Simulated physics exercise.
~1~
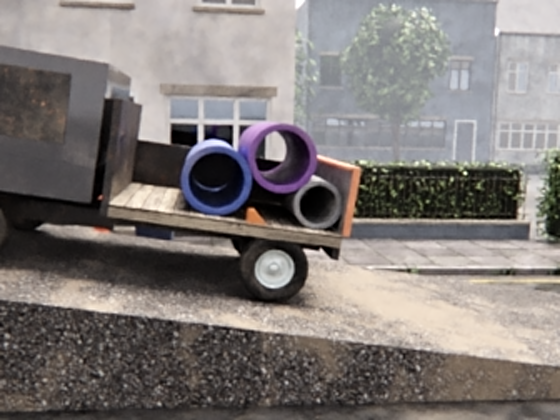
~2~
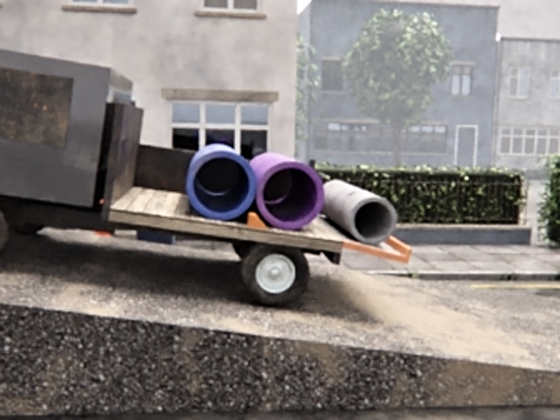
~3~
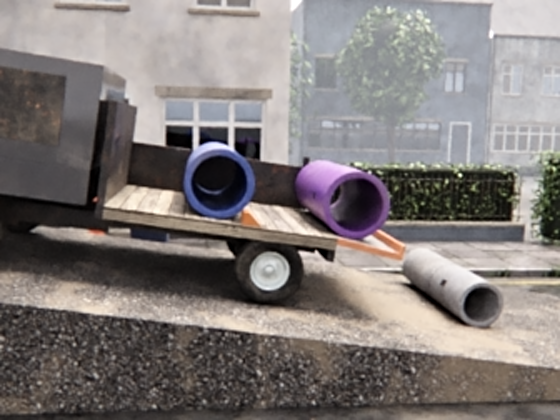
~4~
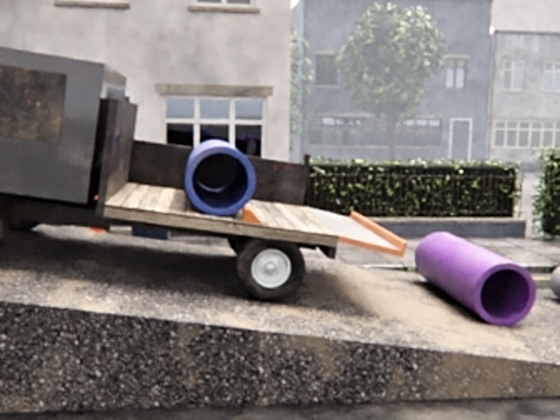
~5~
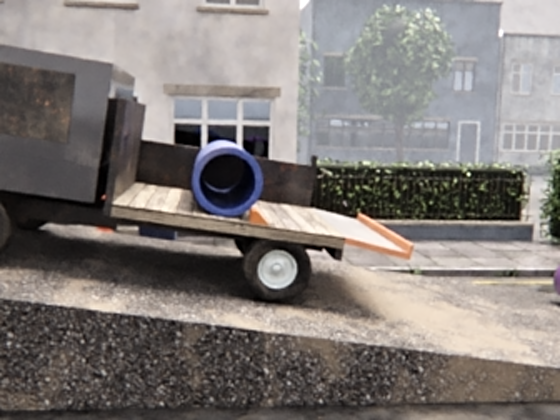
The grey and purple pipes roll off the lowered tailgate, while the blue one stays aboard.
